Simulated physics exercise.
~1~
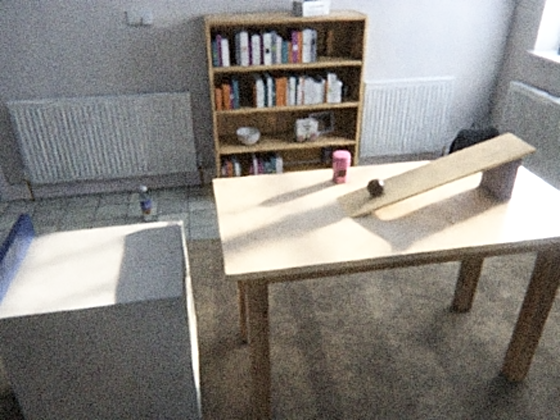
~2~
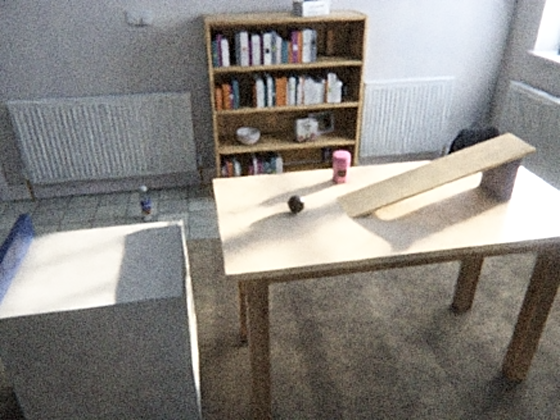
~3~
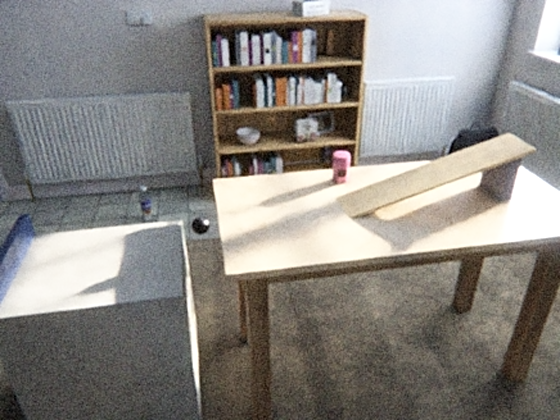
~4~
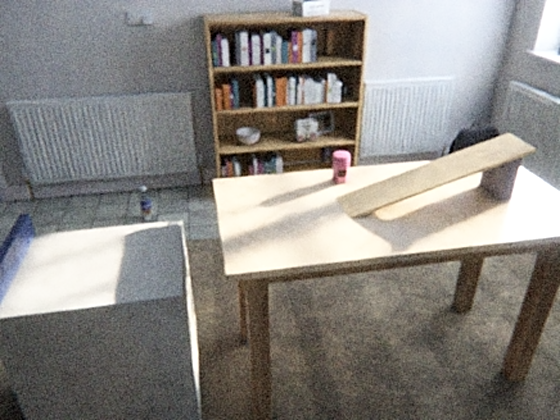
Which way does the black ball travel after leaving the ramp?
It travels to the left, across the table and past its edge toward the cabinet.
